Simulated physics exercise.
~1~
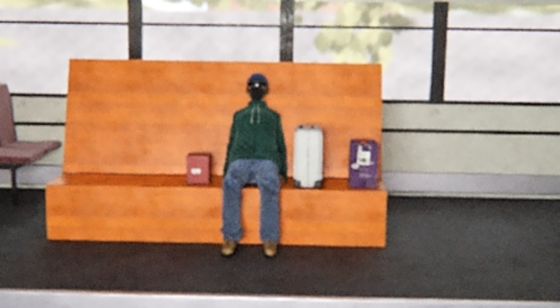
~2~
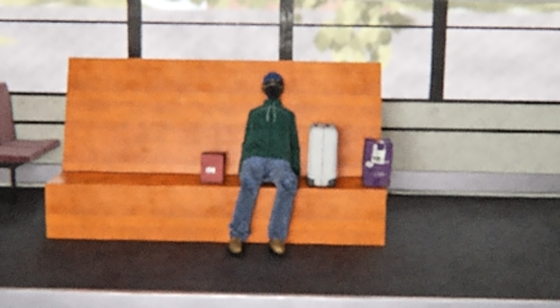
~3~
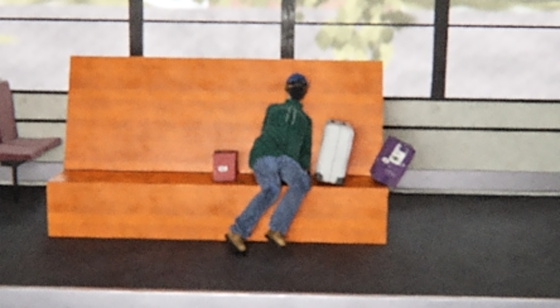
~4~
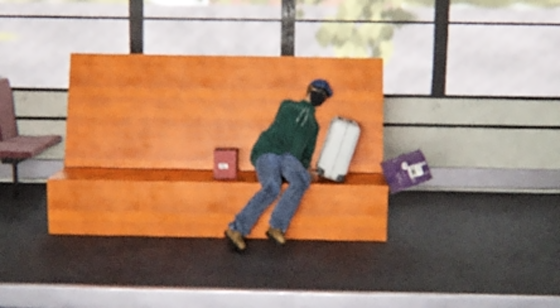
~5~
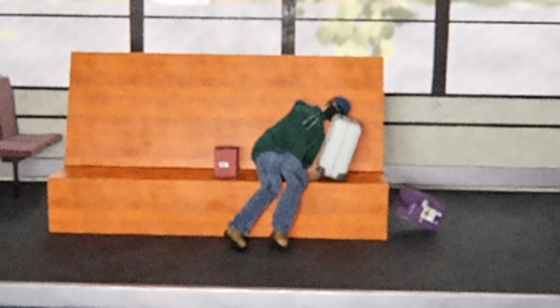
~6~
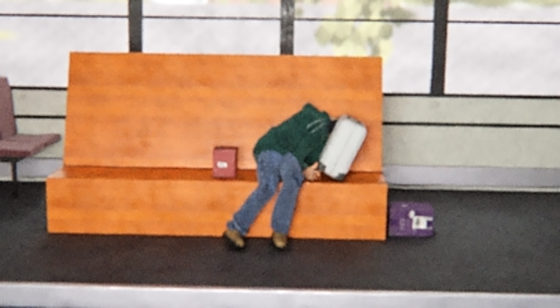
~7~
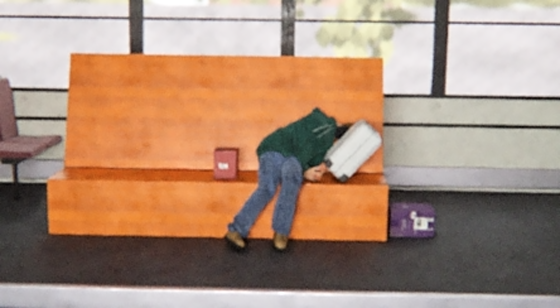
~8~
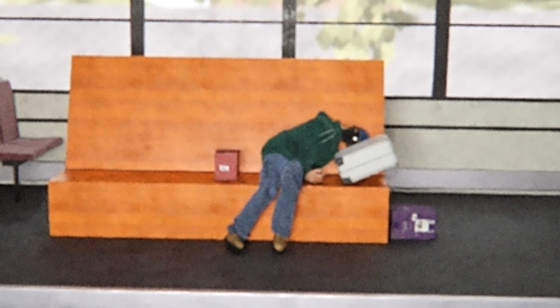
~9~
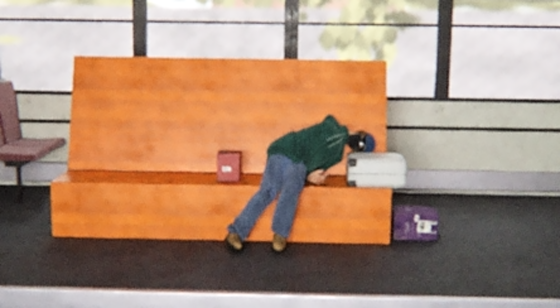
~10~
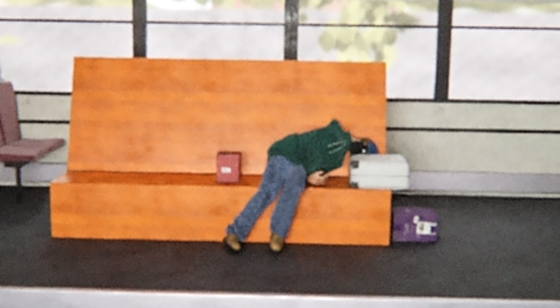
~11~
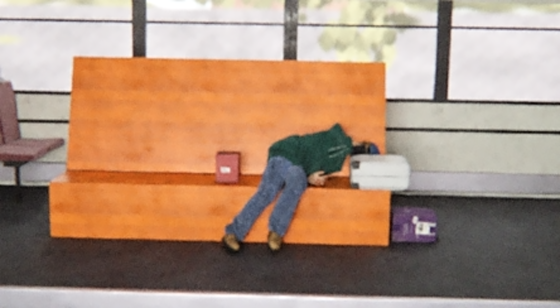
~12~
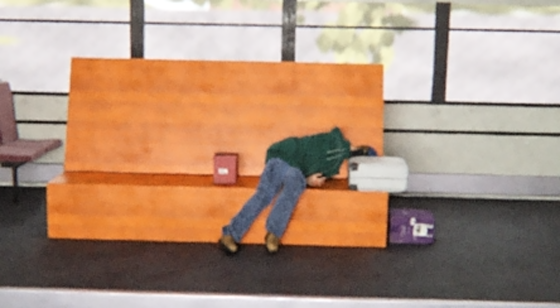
Seated commuter in green sliding right and slumping onto a toppling white case as a purple pack drops off the orange bench.
